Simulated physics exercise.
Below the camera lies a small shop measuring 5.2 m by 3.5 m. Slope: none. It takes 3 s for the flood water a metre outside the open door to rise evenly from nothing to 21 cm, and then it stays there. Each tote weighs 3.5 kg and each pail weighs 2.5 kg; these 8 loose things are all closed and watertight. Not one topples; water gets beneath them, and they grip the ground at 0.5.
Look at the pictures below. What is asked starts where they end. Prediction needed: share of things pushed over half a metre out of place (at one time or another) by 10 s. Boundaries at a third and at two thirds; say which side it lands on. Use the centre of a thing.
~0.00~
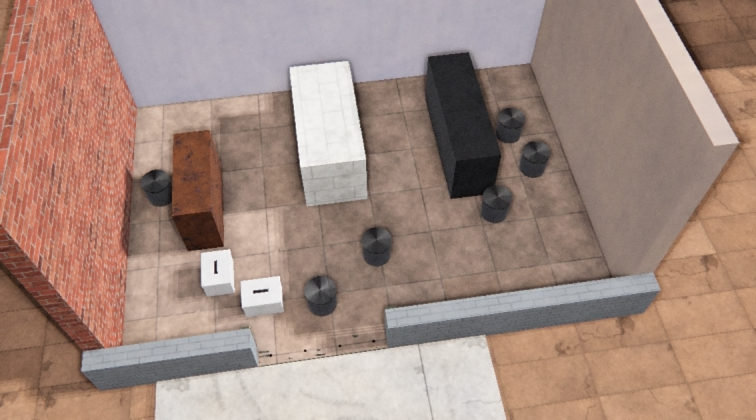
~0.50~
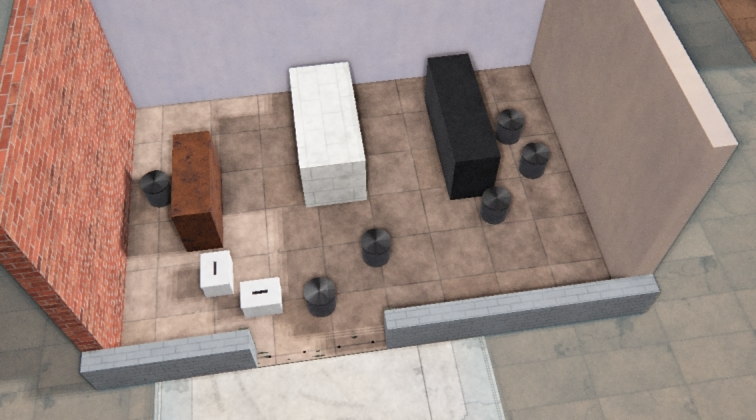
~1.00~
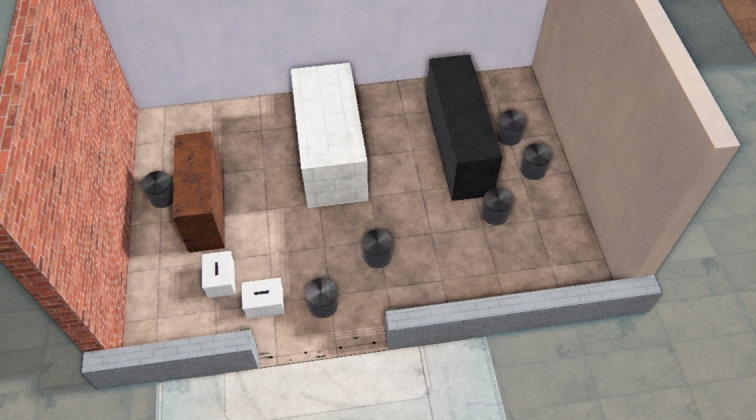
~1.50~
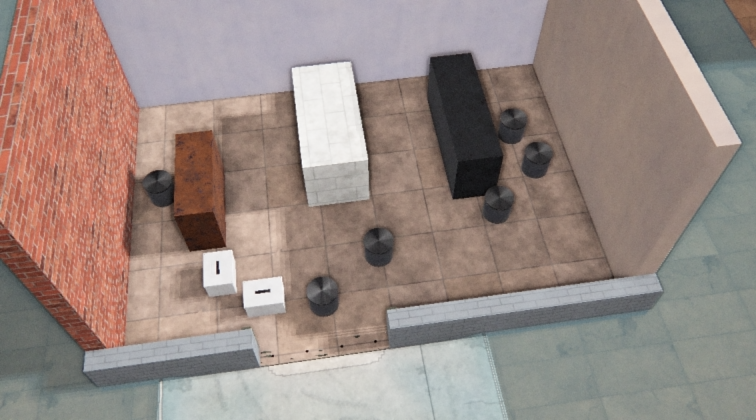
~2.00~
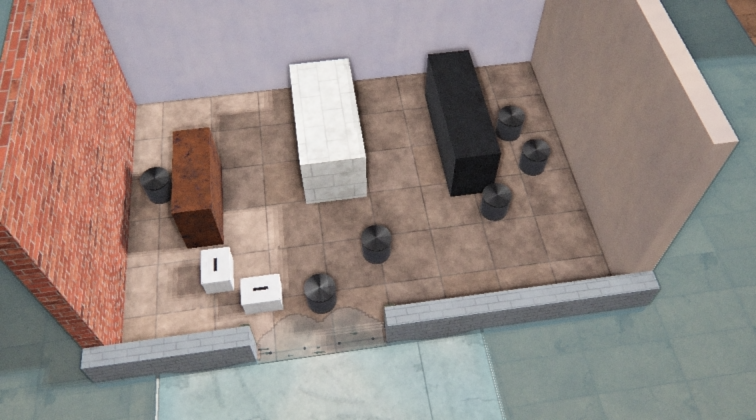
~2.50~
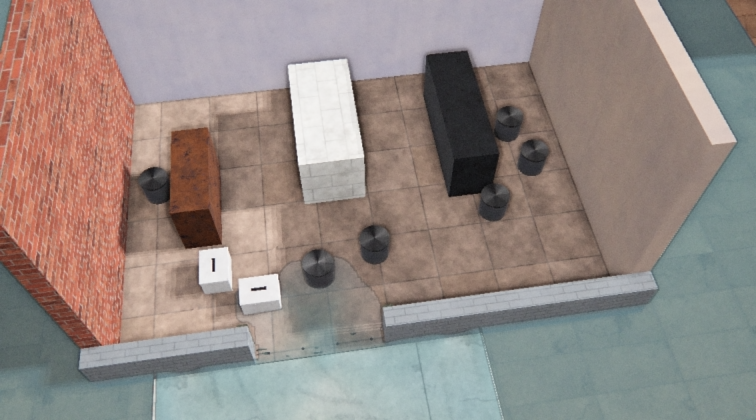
Most: Two thirds or more.
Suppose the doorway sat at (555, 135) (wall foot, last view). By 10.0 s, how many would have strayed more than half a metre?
In that case the number is 7.
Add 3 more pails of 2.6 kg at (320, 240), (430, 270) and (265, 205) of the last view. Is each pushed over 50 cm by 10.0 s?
Order as asked - exceeds the limit, falls below the limit, exceeds the limit.
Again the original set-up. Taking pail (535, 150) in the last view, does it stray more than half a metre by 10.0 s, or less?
Answer: Below the mark.
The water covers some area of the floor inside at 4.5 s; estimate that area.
Wet: Near 8.0 m2.
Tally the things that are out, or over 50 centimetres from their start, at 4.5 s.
By that time the total stands at 3.
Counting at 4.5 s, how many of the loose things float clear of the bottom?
Total: 1.
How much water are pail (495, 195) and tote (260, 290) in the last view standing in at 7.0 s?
Around 2 cm and 3 cm.
After 3.5 s 1 of 8 are over 50 cm from their spots; 1 afloat.
After 4.5 s 3 of 8 are over 50 cm from their spots; 1 afloat.
After 7.0 s 5 of 8 are over 50 cm from their spots; 2 afloat.
After 10.0 s 4 of 8 are over 50 cm from their spots, and 6 have been at some point; 8 afloat.
